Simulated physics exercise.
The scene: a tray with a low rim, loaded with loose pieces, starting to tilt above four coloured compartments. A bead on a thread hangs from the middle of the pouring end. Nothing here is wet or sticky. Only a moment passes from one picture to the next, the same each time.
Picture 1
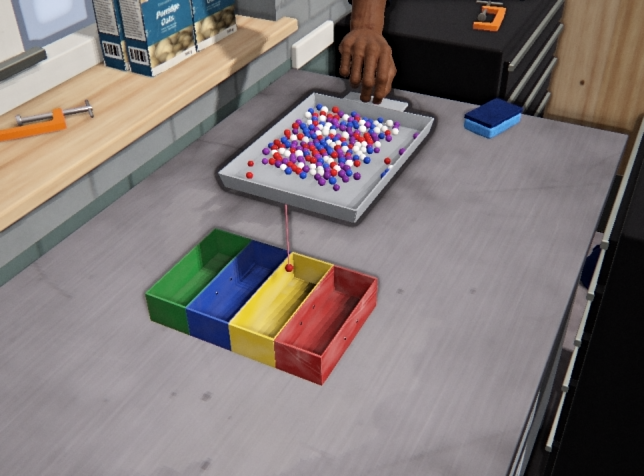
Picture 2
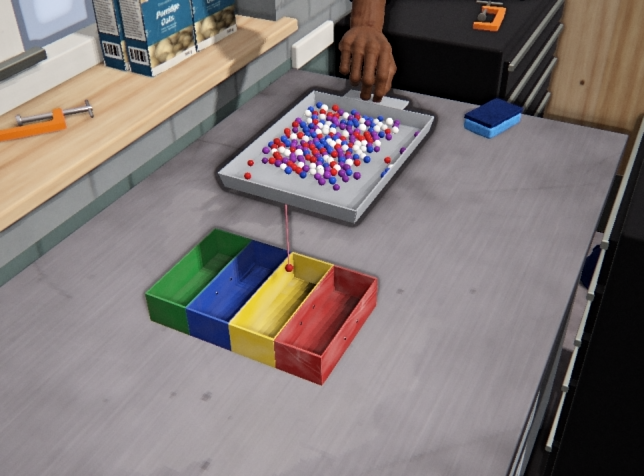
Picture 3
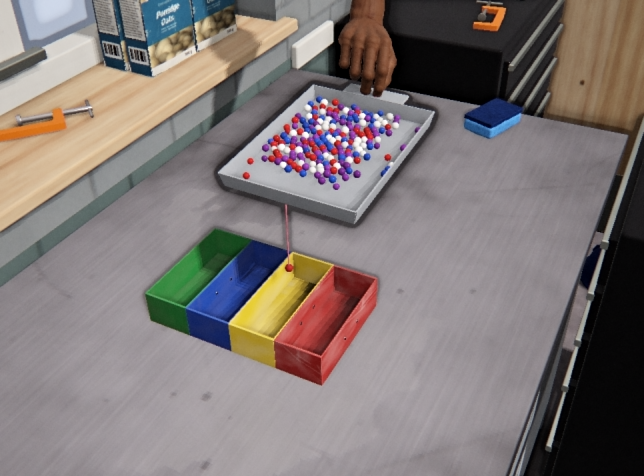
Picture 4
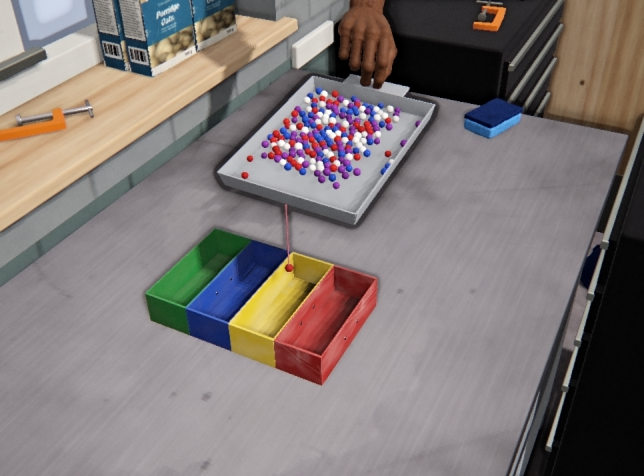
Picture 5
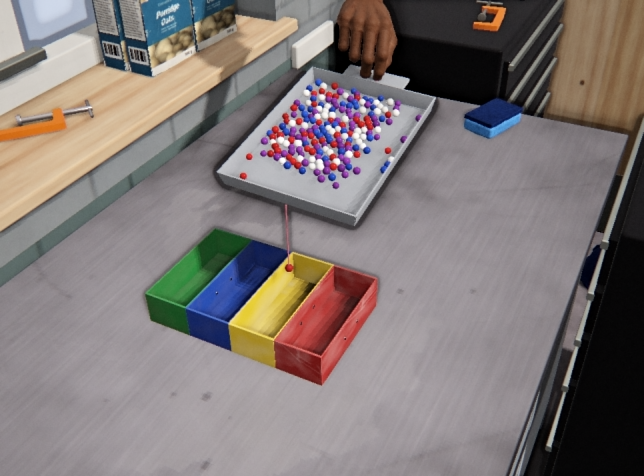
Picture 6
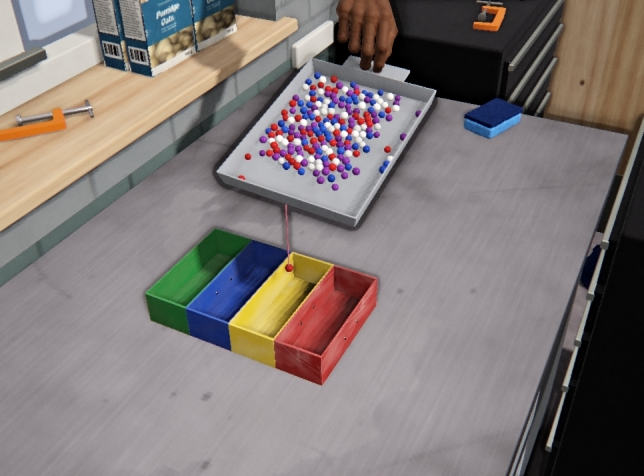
At the start, a dark-skinned hand holds a low-rimmed grey tray of red, white, blue and purple beads level above green, blue, yellow and red compartments. The hand then slowly raises the far end, tilting the tray slightly toward the compartments, while the beads shift a little.
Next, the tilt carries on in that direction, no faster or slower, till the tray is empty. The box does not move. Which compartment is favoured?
Fullest: The red cell.
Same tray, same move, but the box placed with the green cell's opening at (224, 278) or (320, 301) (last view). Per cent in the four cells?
About 100 and 90 per cent.
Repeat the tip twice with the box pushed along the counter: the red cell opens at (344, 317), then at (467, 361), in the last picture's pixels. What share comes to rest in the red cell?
Roughly 60 per cent, and 0 per cent.
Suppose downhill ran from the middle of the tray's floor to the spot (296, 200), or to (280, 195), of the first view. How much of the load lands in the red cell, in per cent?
About 30 and 10 per cent.
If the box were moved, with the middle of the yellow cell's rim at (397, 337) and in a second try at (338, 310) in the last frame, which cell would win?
In turn: The cell in blue; the yellow one.
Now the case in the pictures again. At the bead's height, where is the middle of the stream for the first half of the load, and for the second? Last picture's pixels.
The first part at (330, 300); the rest at (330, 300).
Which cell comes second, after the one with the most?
Second comes the yellow cell.
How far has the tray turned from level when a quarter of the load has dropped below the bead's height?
At some 85 degrees.
Just after the last frame, tray tipped steeply; almost all on the tray; just a few in the red cell; just a few in the yellow cell; just a few falling or outside the box.
A moment on, tray tipped right over; about a tenth on the tray; roughly half in the red cell; roughly a quarter in the yellow cell; just a few in the blue cell; roughly a quarter falling or outside the box.
Further on, tray tipped past a quarter turn; roughly two thirds in the red cell; roughly a quarter in the yellow cell; just a few in the blue cell; roughly a quarter falling or outside the box.
When it is over, tray tipped past a quarter turn; roughly two thirds in the red cell; roughly a quarter in the yellow cell; just a few in the blue cell; not one in the green cell; roughly a quarter outside the box.
